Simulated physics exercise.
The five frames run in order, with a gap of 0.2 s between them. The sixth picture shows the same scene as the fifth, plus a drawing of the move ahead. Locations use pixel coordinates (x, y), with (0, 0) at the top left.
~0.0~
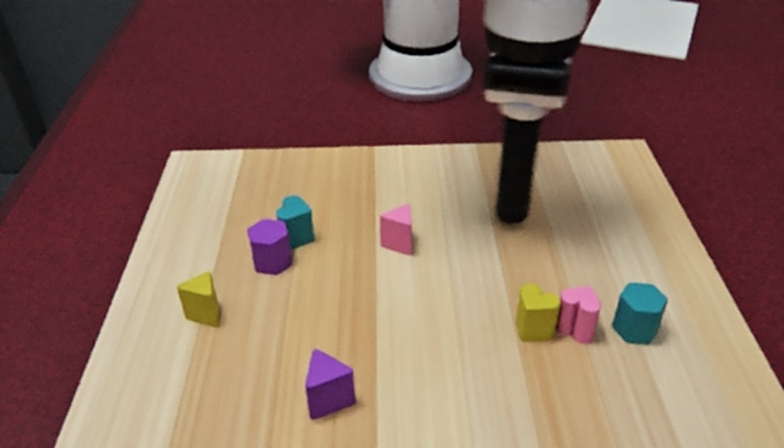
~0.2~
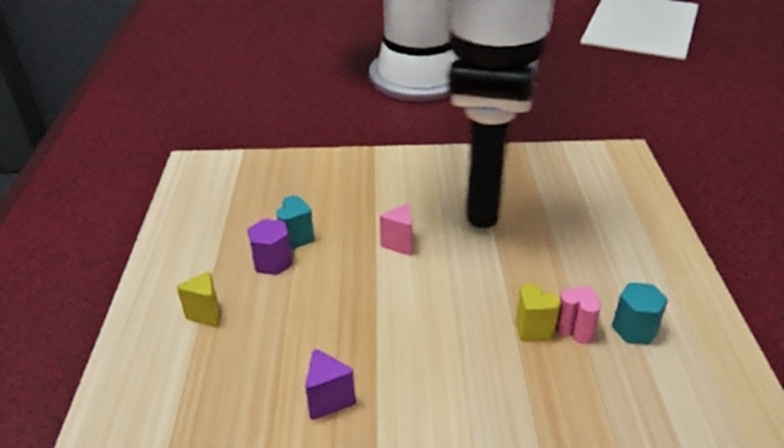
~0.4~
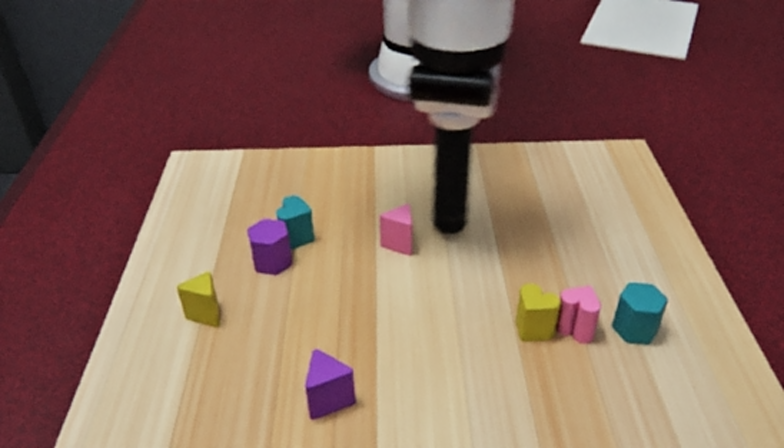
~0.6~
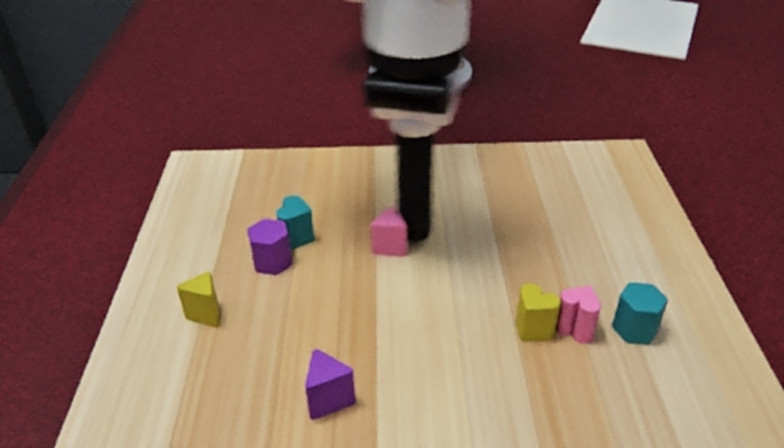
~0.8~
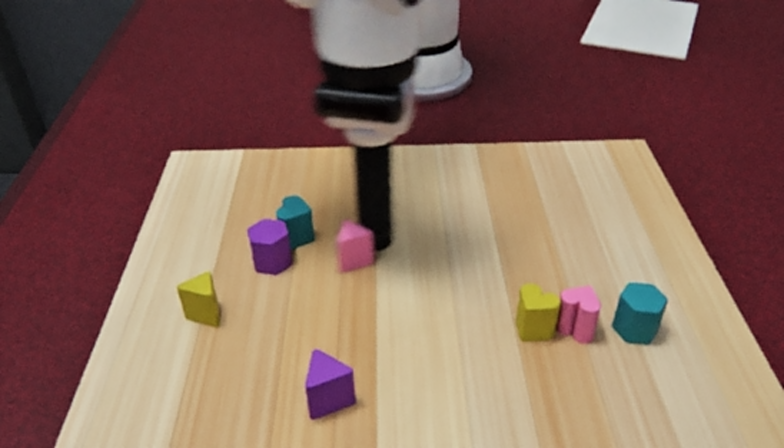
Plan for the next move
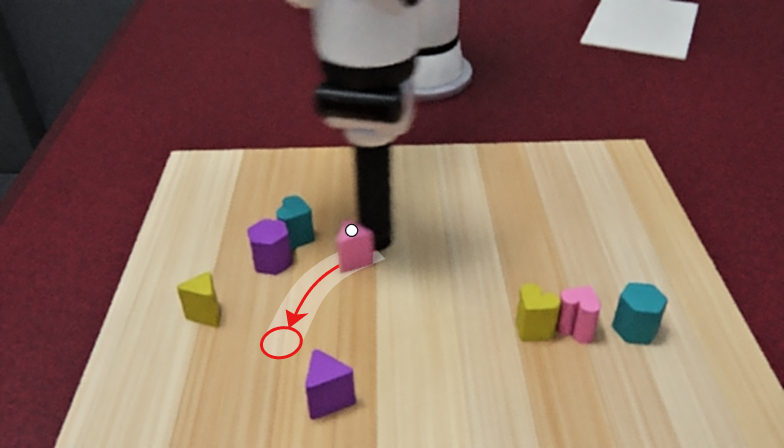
On a light wooden board scattered with small colored blocks, a robot arm moves its black rod leftward to the pink triangular piece, then turns it and pushes it left, closer to the purple hexagonal block.
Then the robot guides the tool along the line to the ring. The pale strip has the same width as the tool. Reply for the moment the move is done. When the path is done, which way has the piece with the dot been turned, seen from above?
Turns clockwise.
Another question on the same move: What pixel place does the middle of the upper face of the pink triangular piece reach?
I'd guess (261, 275).
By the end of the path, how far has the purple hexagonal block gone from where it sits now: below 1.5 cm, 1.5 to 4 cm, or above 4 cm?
The displacement of the purple hexagonal block is below 1.5 cm.
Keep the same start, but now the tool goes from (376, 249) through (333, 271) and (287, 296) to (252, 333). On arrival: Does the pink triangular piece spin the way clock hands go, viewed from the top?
Yes, it checks out.
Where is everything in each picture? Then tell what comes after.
The first frame shows tip of the tool (512, 215), middles of tops, purple hexagonal block (267, 230), pink triangular piece (400, 214).
The second frame shows tool (482, 219), nothing pushed.
The third frame shows tool (450, 224), nothing pushed.
The fourth frame shows tool (414, 232), pink triangular piece (389, 218).
The fifth frame shows tool (376, 241), purple hexagonal block (267, 230), pink triangular piece (352, 230).
The line goes from (376, 249) via (333, 269) and (302, 302), ending at (281, 342); the dot is on the pink triangular piece.
What follows on the original path. One third of the way, tool (331, 262); pink triangular piece (302, 250), turned 15° clockwise.
Two thirds of the way, tool (300, 295); pink triangular piece (265, 273), turned 50° clockwise.
At the end, tool (280, 334); purple hexagonal block unmoved; pink triangular piece (261, 275), turned 60° clockwise.
